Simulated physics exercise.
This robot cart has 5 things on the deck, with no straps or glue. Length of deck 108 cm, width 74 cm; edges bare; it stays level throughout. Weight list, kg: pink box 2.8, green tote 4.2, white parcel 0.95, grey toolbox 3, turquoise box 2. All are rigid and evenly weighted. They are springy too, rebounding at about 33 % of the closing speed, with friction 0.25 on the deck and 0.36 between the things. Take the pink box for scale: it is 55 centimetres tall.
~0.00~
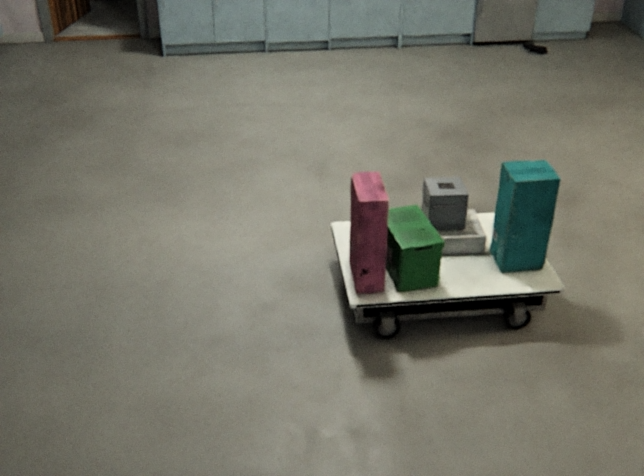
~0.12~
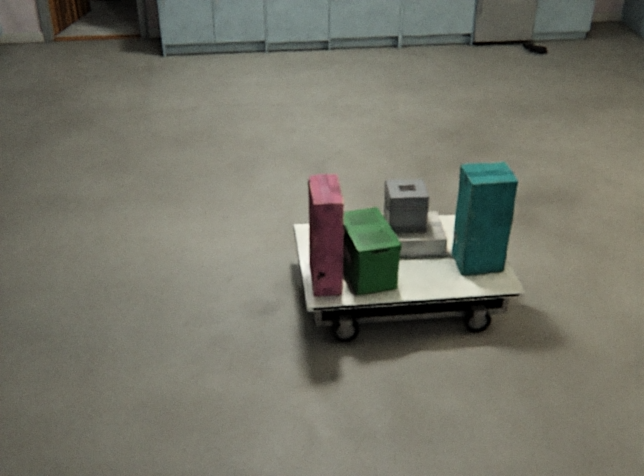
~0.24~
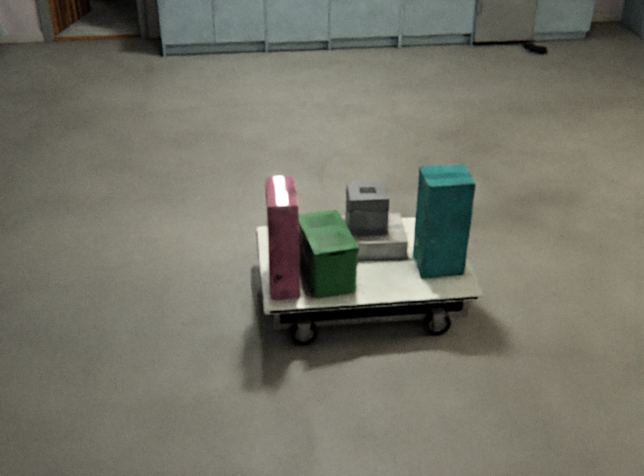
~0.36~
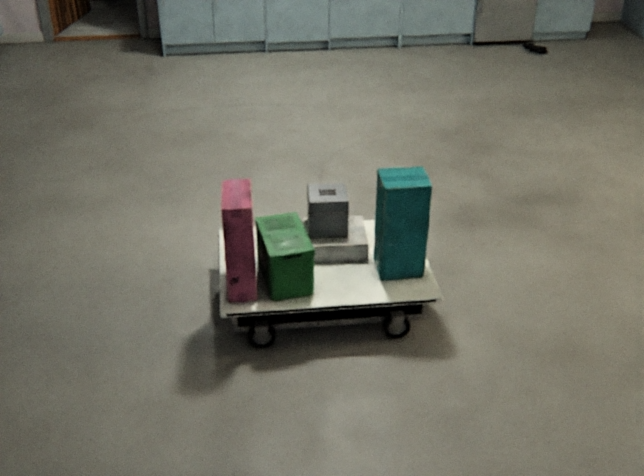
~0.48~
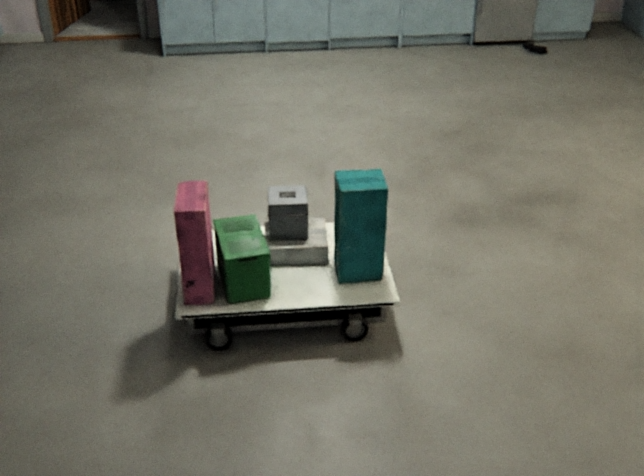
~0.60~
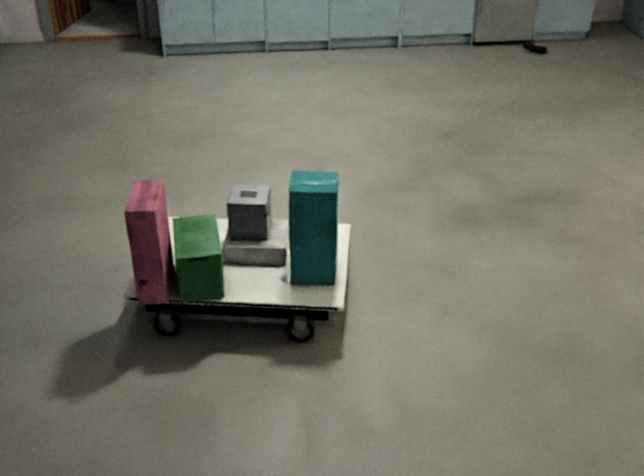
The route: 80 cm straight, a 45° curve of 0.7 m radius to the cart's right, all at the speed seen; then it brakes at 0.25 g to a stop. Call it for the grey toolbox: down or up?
Up.
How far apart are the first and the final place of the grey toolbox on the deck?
I'd say about 34 cm between start and finish.
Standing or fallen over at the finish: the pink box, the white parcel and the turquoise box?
Outcome noted - the pink box ends up fallen, the white parcel survives without falling, the turquoise box ends up fallen.
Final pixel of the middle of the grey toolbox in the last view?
Roughly at pixel (71, 155).
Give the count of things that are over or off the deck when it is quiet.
I get 3.
After 0.90 s, cart 162 cm along, turned 45°; pink box and green tote now off the deck; grey toolbox moved 30 cm near (167, 198); white parcel moved 26 cm.
After 1.50 s, cart 228 cm along, turned 45°; turquoise box now off the deck; grey toolbox moved 32 cm near (83, 162); white parcel moved 28 cm.
In the end (3.7 s), off the deck and tipped over, pink box and turquoise box; off the deck but upright, green tote; not toppled but over 10 cm from the start, white parcel and grey toolbox. In the last view, grey toolbox near (71, 155).
